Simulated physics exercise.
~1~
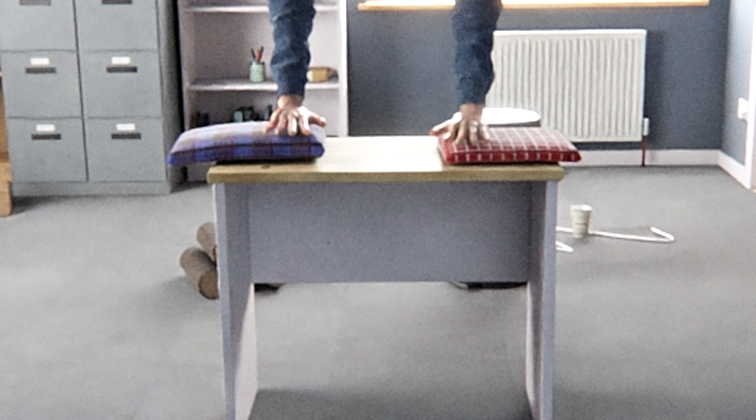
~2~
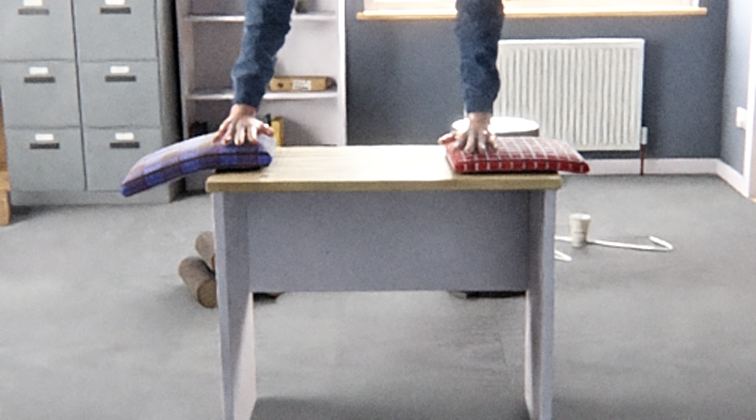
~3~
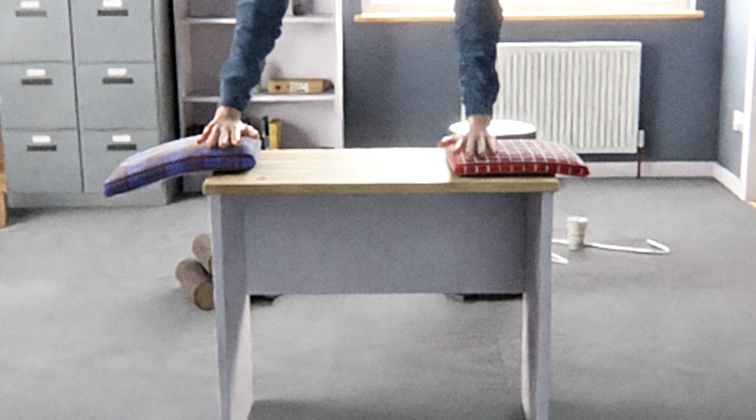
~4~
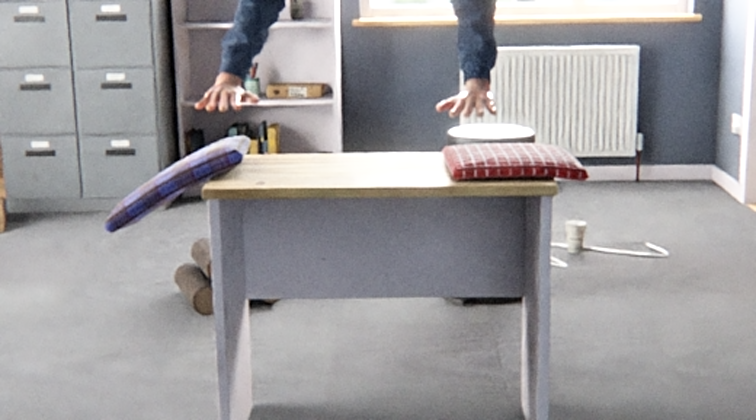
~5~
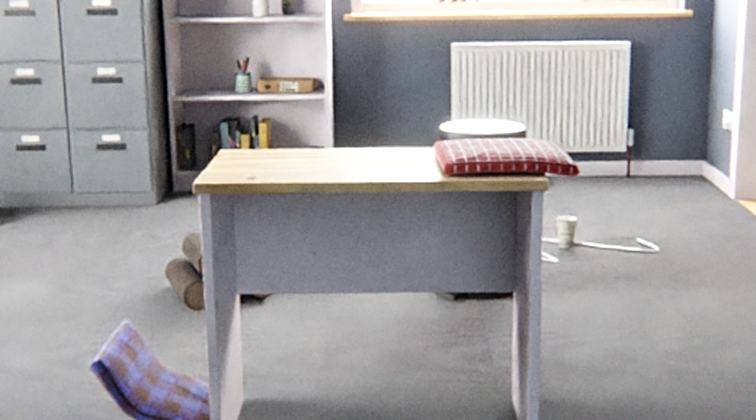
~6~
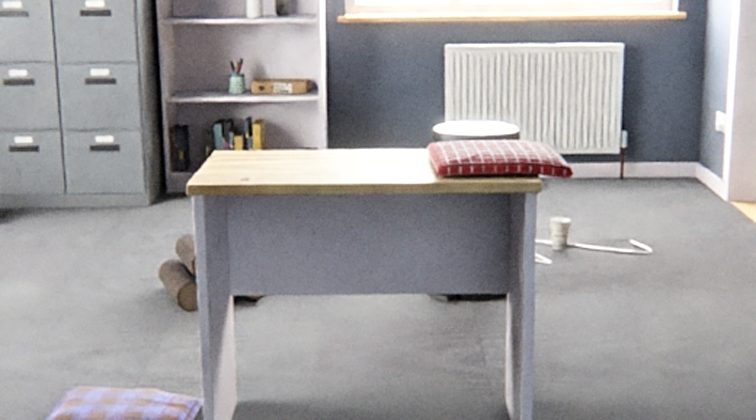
A folded blanket in blue and brown checks lies over the left end of a short, wooden-topped bench, seen from the front by a slightly swaying camera in a grey-floored room with cabinets, shelves and a white radiator. A red checked seat pad sticks out a little at the right end, and a hand presses on each. The left hand shifts the blanket farther outward until it droops over the edge. Both hands then lift away, and the blanket tips and falls. It ends on the floor at lower left, while the red pad stays on the bench.
